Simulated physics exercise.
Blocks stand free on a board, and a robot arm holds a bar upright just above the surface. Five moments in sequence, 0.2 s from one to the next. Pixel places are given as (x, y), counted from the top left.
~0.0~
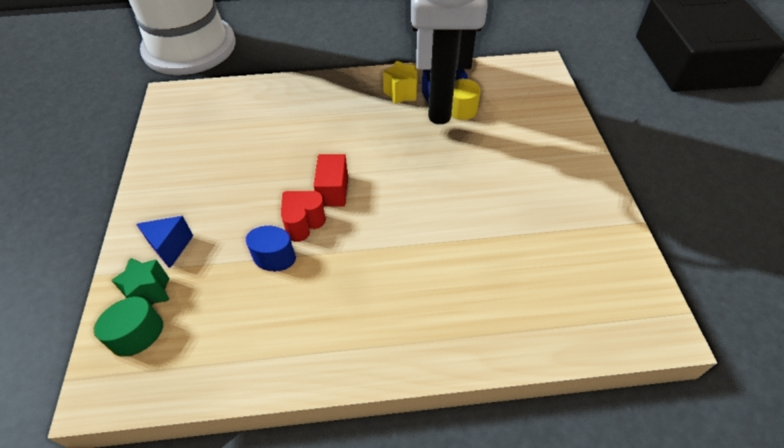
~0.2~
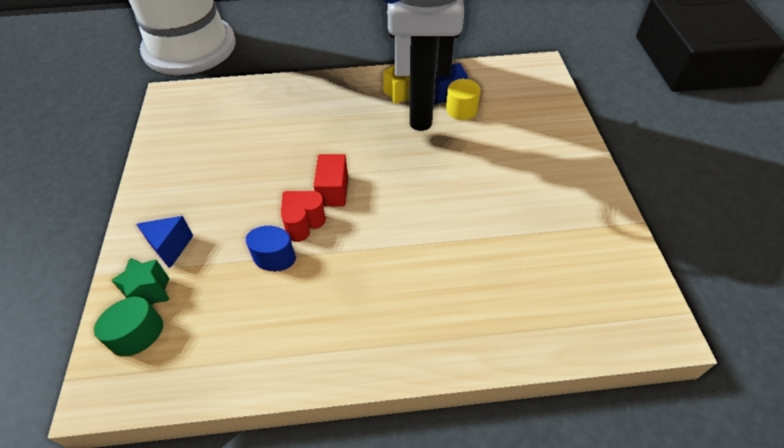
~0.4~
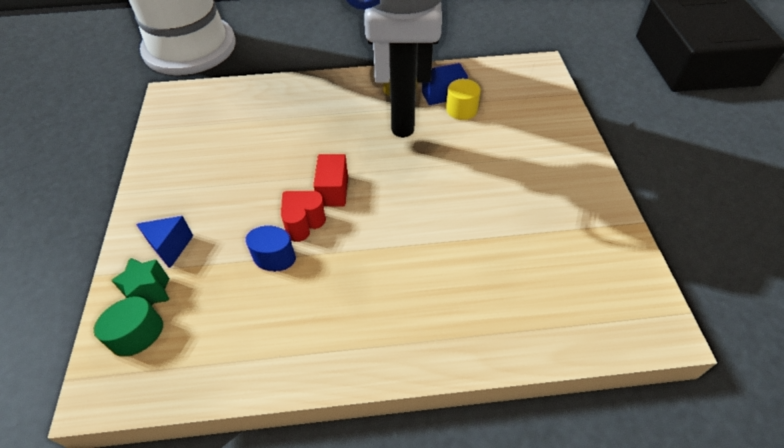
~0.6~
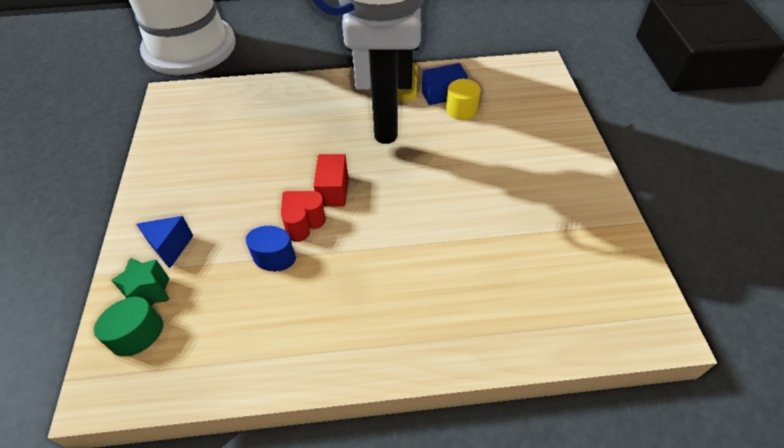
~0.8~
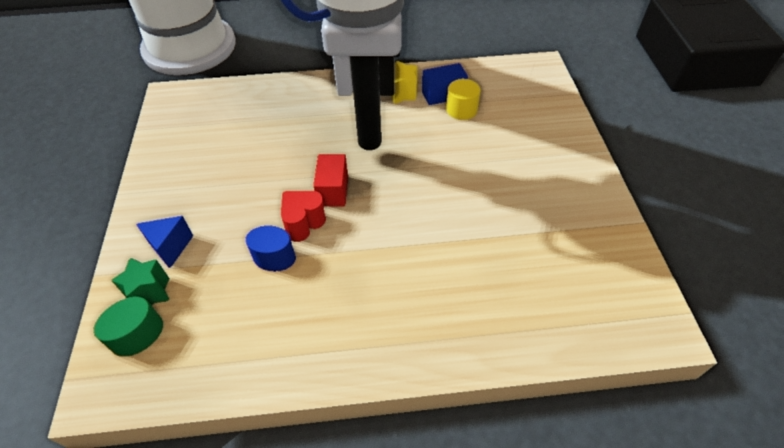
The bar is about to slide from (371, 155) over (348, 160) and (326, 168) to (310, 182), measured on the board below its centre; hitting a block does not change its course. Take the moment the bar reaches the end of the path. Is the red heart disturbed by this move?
My prediction: It remains in place.
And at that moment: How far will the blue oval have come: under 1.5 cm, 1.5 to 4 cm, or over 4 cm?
It shifts by less than 1.5 cm.
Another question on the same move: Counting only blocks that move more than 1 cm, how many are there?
The answer is one block, counting only moves over 1 cm.
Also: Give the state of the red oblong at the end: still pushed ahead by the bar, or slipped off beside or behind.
It slips out to the side or back.
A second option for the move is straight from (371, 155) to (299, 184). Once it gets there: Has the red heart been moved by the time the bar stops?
Yes
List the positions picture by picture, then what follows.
The first frame shows lower end of the bar at (440, 118), tops of blocks, blue oval at (267, 238), red heart at (299, 204), red oblong at (330, 169).
The second frame shows bar at (421, 125), blocks as before.
The third frame shows bar at (403, 131), blocks as before.
The fourth frame shows bar at (386, 137), blocks as before.
The fifth frame shows bar at (370, 144), blue oval at (267, 238), red heart at (299, 204), red oblong at (330, 169).
What follows on the original path. Halfway along, bar at (335, 151); nothing pushed yet.
At the end, bar at (307, 170); blue oval not moved; red heart not moved; red oblong at (325, 181), turned 45° anticlockwise.
